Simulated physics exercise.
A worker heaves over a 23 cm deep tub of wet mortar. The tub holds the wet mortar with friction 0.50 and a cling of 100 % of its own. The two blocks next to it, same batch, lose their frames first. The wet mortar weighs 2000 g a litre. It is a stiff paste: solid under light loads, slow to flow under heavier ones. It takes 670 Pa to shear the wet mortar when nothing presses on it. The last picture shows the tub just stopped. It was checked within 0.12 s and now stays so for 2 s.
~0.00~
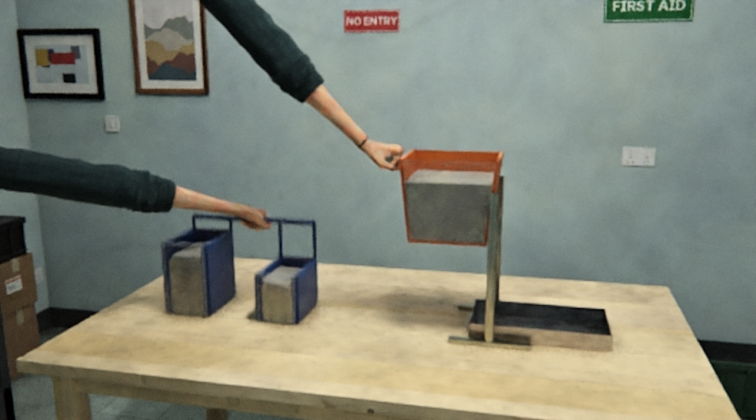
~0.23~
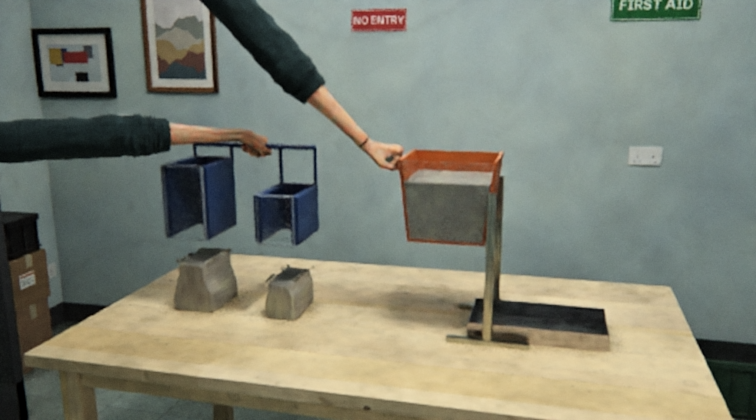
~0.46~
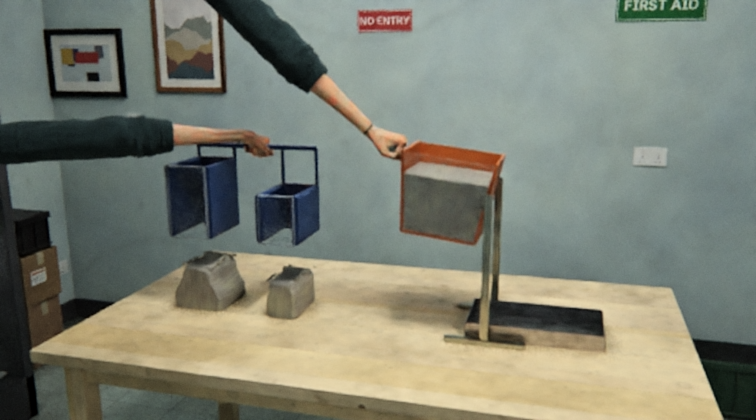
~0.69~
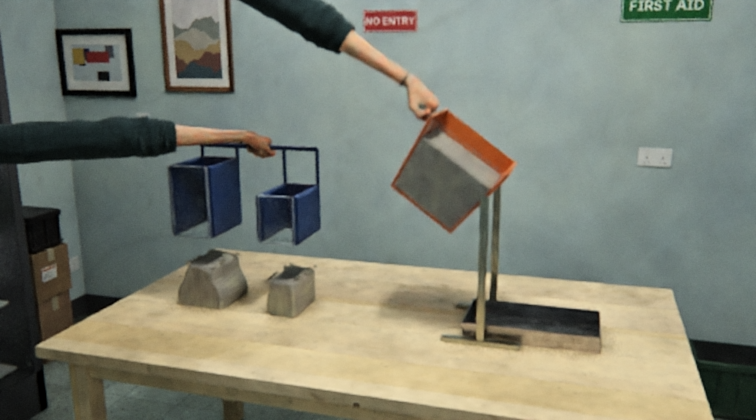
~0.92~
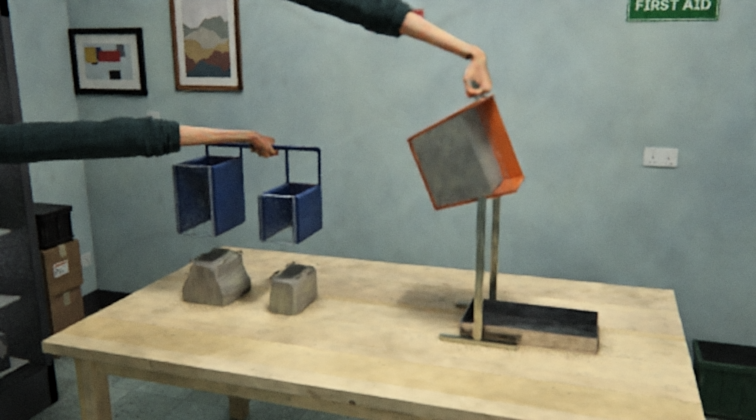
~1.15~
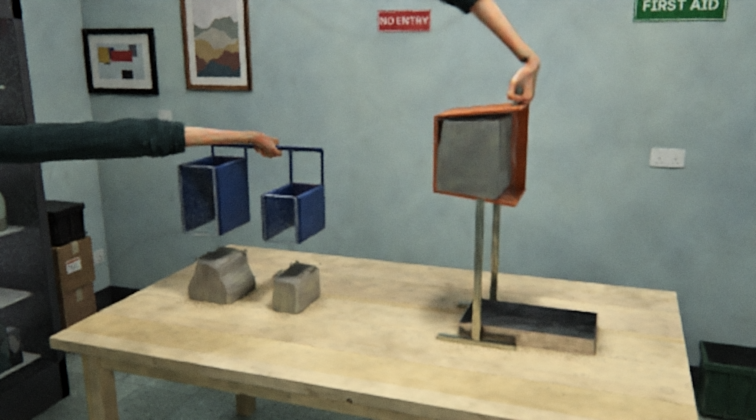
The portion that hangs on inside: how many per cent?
Close to 63 per cent.
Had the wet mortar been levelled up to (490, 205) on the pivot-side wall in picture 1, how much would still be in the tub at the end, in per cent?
It would be near 100 %.
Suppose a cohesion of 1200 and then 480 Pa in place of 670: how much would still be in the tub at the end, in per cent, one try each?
In that order: 100 %, 50 %.
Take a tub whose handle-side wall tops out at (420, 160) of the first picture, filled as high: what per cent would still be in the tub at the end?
In that case some 100 per cent.
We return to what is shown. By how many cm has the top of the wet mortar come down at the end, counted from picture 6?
Some 11 cm.
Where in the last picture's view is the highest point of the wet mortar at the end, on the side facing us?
At about (459, 156).
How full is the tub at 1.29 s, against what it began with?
Some 100 per cent.
By 1.29 s, the tub is at 90 degrees and holds 100 %.
By 1.46 s, the tub is at 90 degrees and holds 75 %.
By 1.63 s, the tub is at 90 degrees and holds 63 %.
By 1.80 s, the tub is at 90 degrees and holds 63 %.
By 3.15 s, at the end, the tub is at 90 degrees and holds 63 %.
